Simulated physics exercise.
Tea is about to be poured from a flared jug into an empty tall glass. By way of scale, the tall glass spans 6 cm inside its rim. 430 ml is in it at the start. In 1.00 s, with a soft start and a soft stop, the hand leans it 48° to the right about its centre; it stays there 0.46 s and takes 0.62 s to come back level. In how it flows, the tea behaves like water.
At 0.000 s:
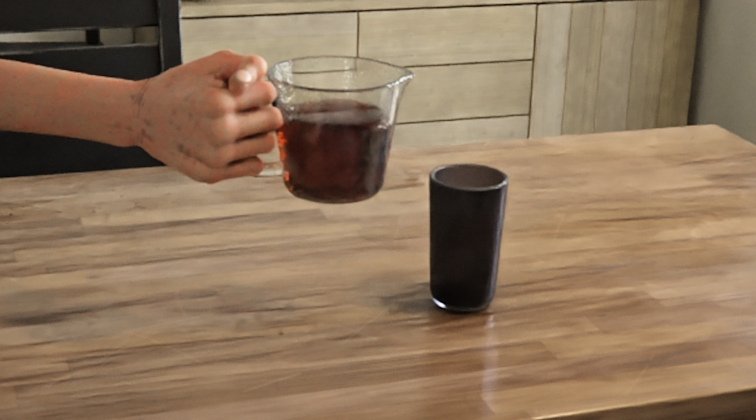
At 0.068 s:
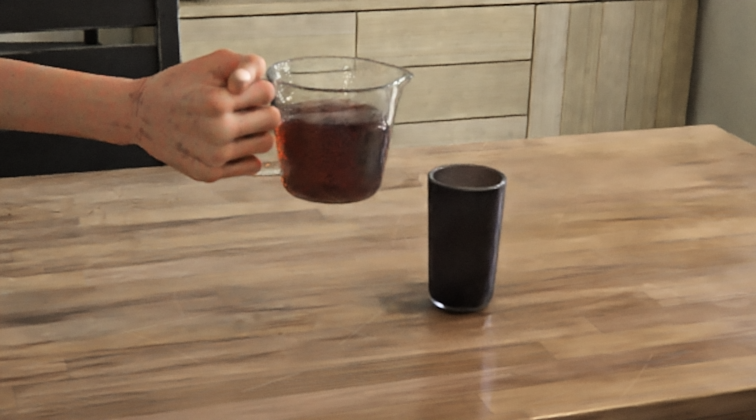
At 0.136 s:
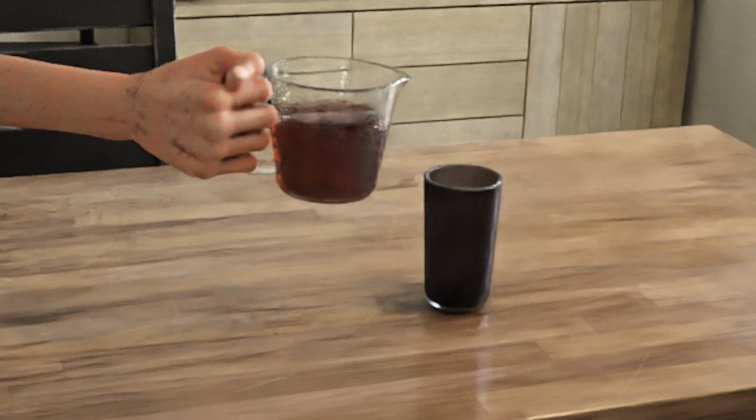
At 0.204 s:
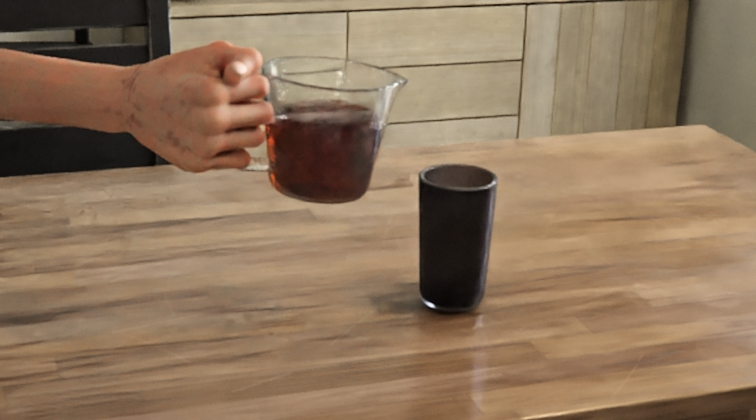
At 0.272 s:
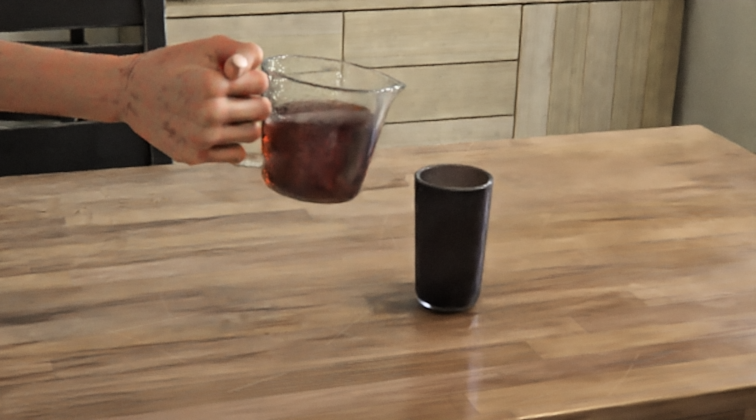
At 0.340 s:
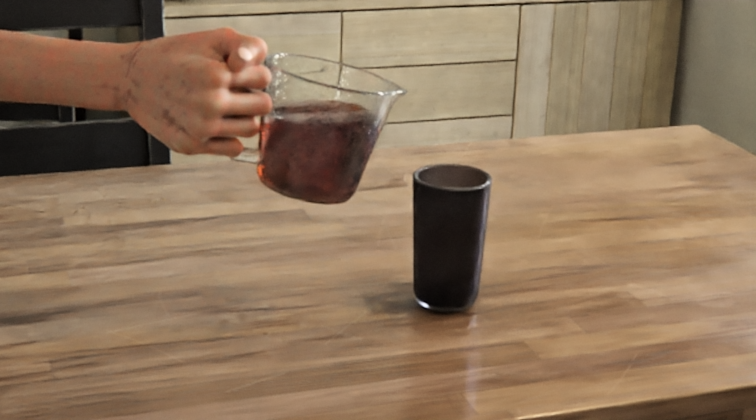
A hand held a clear glass jug of reddish-brown tea above a wooden table, to the left of a tall dark glass, and slowly tilted it slightly to the right.
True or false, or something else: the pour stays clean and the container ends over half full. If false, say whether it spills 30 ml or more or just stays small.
False, small clean serving.
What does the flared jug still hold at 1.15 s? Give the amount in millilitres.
Around 350 ml remain.
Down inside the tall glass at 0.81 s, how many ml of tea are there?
Roughly 0 ml.
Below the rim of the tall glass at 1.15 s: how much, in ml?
Around 60 ml.
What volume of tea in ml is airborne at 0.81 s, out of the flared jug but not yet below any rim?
About 10 ml.
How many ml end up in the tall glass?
Roughly 130 ml, give or take.
After 0.81 s the tilt is 44° and the tall glass has 0 ml, the flared jug 415 ml, and 0 ml is on the table top.
After 1.15 s the tilt is 48° and the tall glass has 65 ml, the flared jug 350 ml, and 0 ml is on the table top.
After 1.50 s the tilt is 47° and the tall glass has 110 ml, the flared jug 310 ml, and 0 ml is on the table top.
After 1.89 s the tilt is 10° and the tall glass has 130 ml, the flared jug 300 ml, and 0 ml is on the table top.
In the end the tall glass has 130 ml, the flared jug 300 ml, and 0 ml is on the table top.
